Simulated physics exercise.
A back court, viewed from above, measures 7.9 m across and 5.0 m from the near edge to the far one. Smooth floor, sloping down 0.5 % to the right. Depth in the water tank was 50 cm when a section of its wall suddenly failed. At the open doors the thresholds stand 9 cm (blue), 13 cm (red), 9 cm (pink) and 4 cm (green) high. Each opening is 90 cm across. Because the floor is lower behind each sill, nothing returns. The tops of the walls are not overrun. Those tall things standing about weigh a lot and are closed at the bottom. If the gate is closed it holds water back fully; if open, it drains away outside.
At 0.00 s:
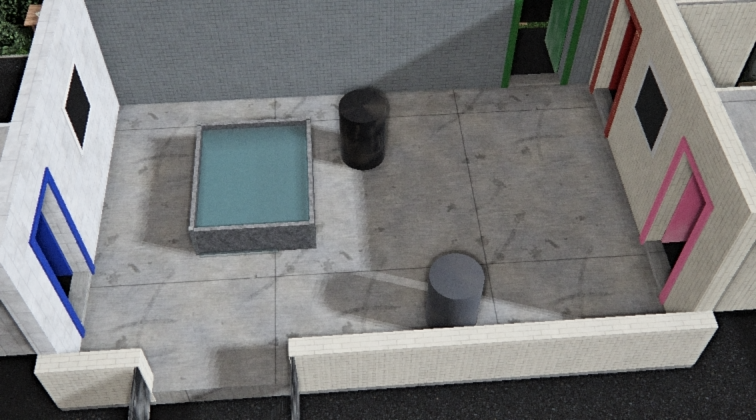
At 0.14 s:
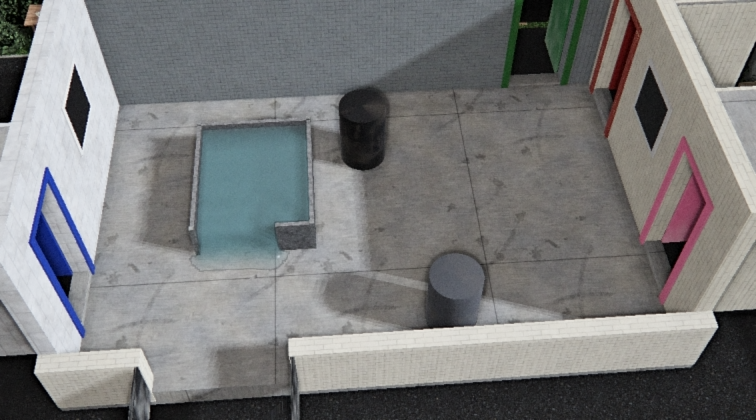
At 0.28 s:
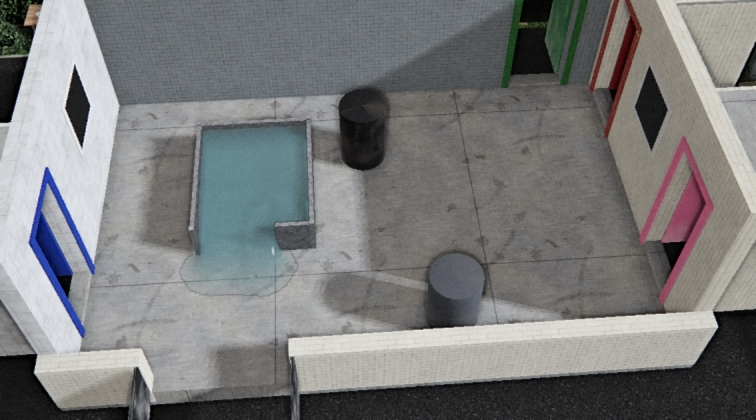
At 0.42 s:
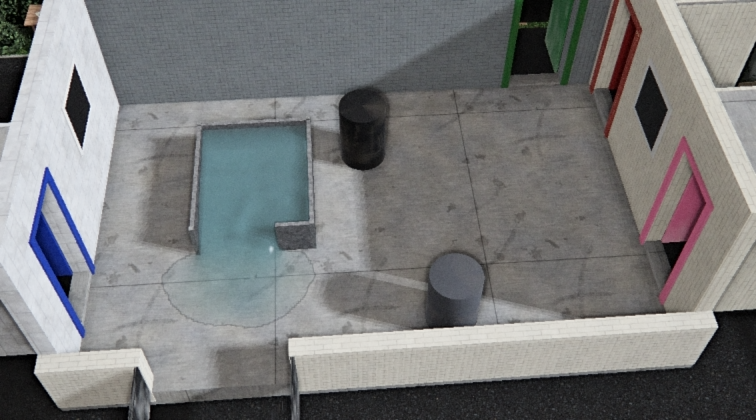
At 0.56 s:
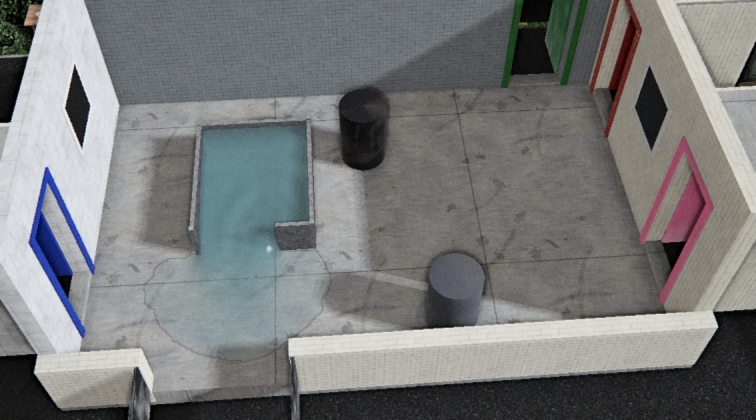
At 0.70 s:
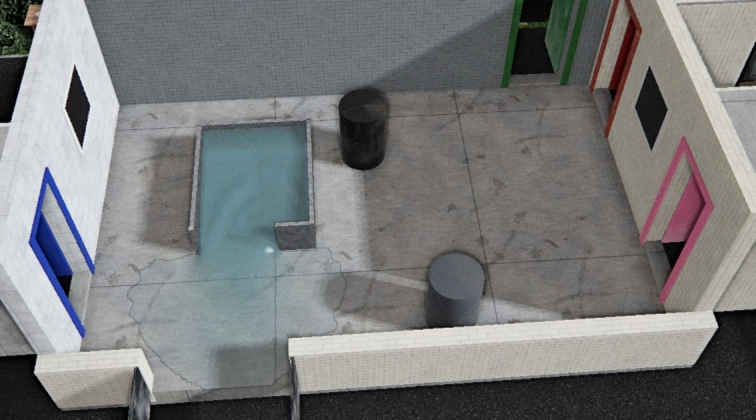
In a walled courtyard with two dark round pillars, part of the near wall of a raised water tank gave way, and water poured out, spreading across the floor towards the front in a widening puddle.
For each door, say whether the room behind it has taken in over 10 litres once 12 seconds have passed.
The blue door: Not over, the red door: Not over, the pink door: Not over, the green door: Not over.
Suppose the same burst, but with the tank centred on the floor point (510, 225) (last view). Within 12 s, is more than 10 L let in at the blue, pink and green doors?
With respect to that limit, blue ends up inside it, pink ends up outside it, green ends up outside it.
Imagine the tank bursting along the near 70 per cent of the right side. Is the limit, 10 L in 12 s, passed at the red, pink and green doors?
Against that limit: Red under, pink past it, green past it.
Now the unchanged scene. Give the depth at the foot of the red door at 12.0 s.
The depth comes to around 0.5 centimetres.
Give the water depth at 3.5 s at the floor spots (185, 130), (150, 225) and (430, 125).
Spot one 0 cm, spot two 2 cm, spot three 0 cm.
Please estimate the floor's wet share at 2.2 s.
I'd say around 20 %.
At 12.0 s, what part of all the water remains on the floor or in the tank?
I'd put it at some 40 percent still there.
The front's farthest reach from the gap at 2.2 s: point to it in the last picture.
Location: Approx. (478, 353) in the last view.
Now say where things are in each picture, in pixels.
The water tank at (254, 175) is whole and still, 50 cm deep, in the first picture.
The front is at (197, 262), 0.6 m from the gap at (238, 242); 0.2 m2 of floor is under water; 50 cm left at the back of the water tank, in the second picture.
The front is at (195, 286), 0.8 m from the gap at (239, 244); 0.8 m2 of floor is under water; 50 cm left at the back of the water tank, in the third picture.
Water pours out at (239, 244) and has run 1.2 m, to (264, 320); typically 6 cm deep outside, 50 cm at the water tank's back, in the fourth picture.
Water pours out at (239, 244) and has run 1.7 m, to a hidden place; typically 5 cm deep outside, 50 cm at the water tank's back, in the fifth picture.
The front is at a hidden place, 2.2 m from the gap at (239, 244); 3.8 m2 of floor is under water; 47 cm left at the back of the water tank, in the sixth picture.
After 1.4 s water covers 15 % of the floor and is deepest (27 cm) near (223, 257); blue door not reached, red door not reached, pink door not reached, green door not reached.
After 2.2 s water covers 20 % of the floor and is deepest (26 cm) near (105, 378); blue door 5 cm at the sill, 0 L in, red door not reached, pink door not reached, green door not reached.
After 3.5 s water covers 30 % of the floor and is deepest (14 cm) near (76, 380); blue door 7 cm at the sill, 1 L in, red door not reached, pink door not reached, green door not reached.
After 7.0 s water covers 40 % of the floor and is deepest (6 cm) near (119, 377); blue door 5 cm at the sill, 1 L in, red door not reached, pink door 3 cm at the sill, 0 L in, green door not reached.
After 12.0 s water covers 55 % of the floor and is deepest (4 cm) near (235, 256); blue door 2 cm at the sill, 1 L in, red door not reached, pink door 2 cm at the sill, 0 L in, green door not reached.
